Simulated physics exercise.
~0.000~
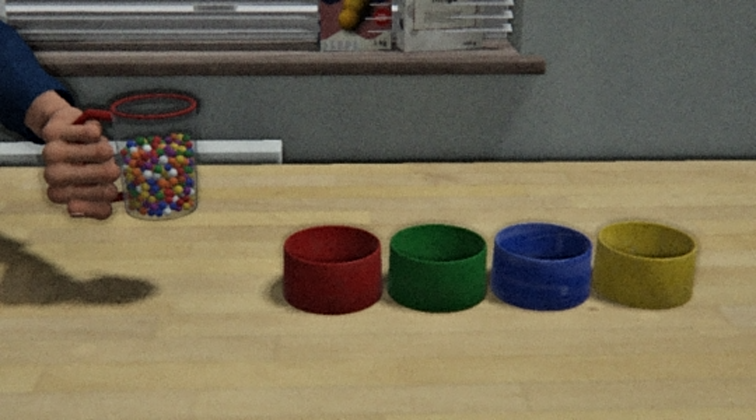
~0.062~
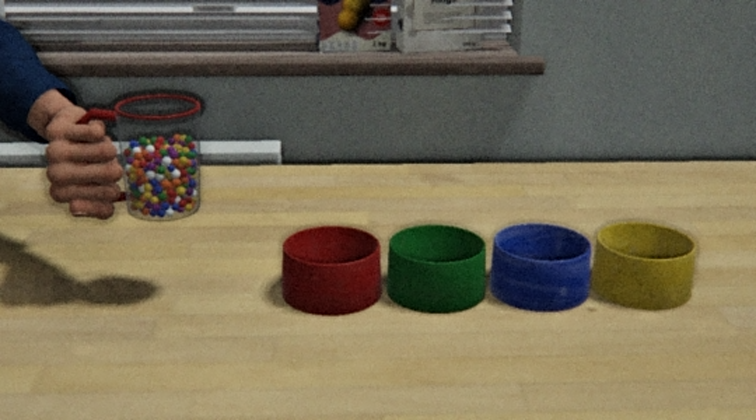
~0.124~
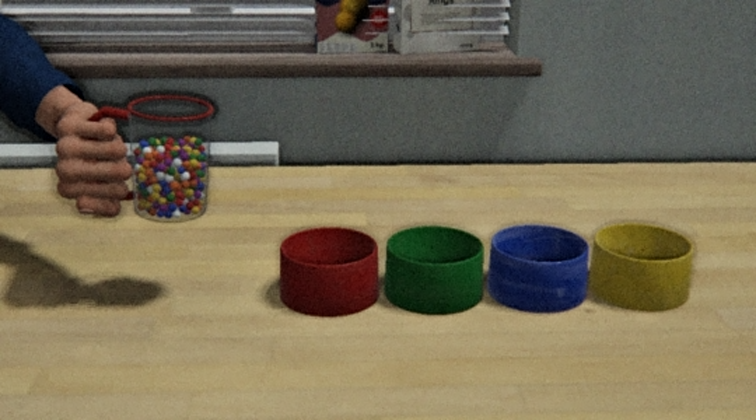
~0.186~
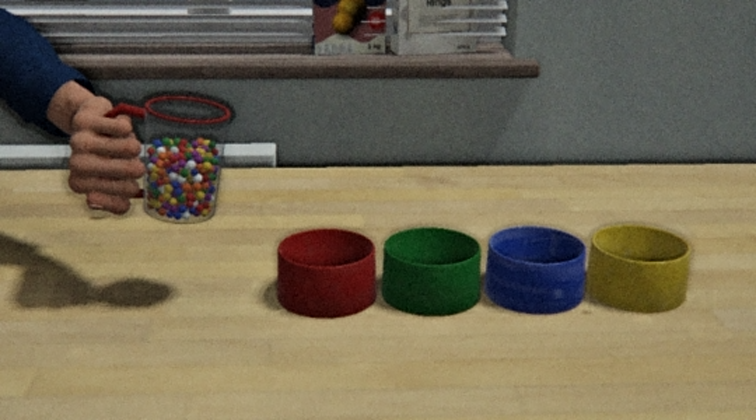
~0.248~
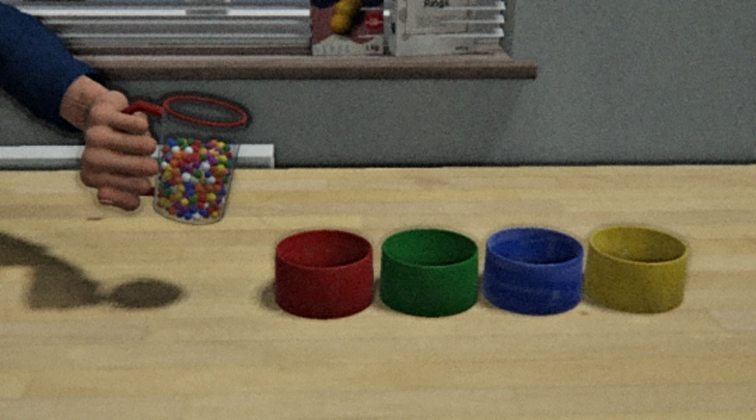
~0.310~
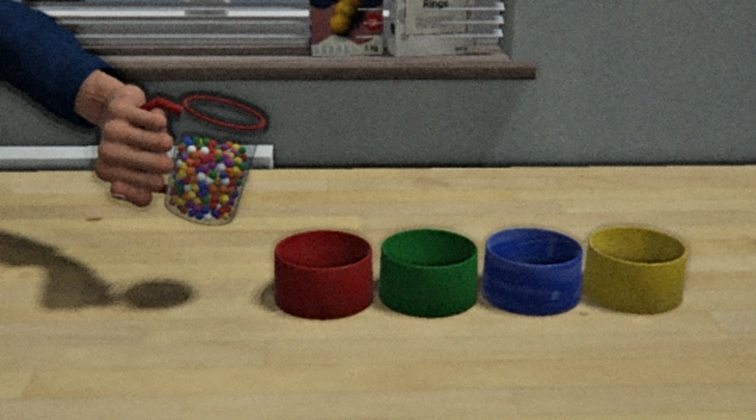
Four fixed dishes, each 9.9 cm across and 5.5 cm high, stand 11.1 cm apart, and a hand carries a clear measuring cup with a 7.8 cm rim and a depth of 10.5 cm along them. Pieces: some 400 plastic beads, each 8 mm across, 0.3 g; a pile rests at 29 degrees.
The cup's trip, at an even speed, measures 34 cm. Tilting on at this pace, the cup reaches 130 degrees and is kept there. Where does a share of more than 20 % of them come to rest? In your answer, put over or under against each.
Red dish - under; blue dish - over; green dish - under; yellow dish - under; counter - under.
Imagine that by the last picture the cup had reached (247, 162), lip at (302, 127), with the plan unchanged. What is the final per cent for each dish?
Final shares - red 0 %, blue 100 %, green 0 %, yellow 0 %.
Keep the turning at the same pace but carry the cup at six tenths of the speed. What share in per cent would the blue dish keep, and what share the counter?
In that case: Blue 40, and counter 30.
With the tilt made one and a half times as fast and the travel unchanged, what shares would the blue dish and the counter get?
Then blue 90 and counter 0.
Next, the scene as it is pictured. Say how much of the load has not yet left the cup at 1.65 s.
It works out to about 80 per cent of the load.
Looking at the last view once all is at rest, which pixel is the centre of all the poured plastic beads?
Roughly pixel (536, 272).
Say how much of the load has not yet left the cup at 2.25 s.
Estimate: Around 0 % of the load.
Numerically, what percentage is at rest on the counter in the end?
About 0 percent.
After 1.11 s, tilt 69 degrees; cup holds 100 %.
Then, at 1.65 s, tilt 105 degrees; cup holds 80 %, blue 20 %.
After 2.25 s, tilt 130 degrees; cup holds 0 %, blue 100 %.
By 2.6 s all is still; red 0 %, blue 100 %, green 0 %, yellow 0 %, counter 0 %.
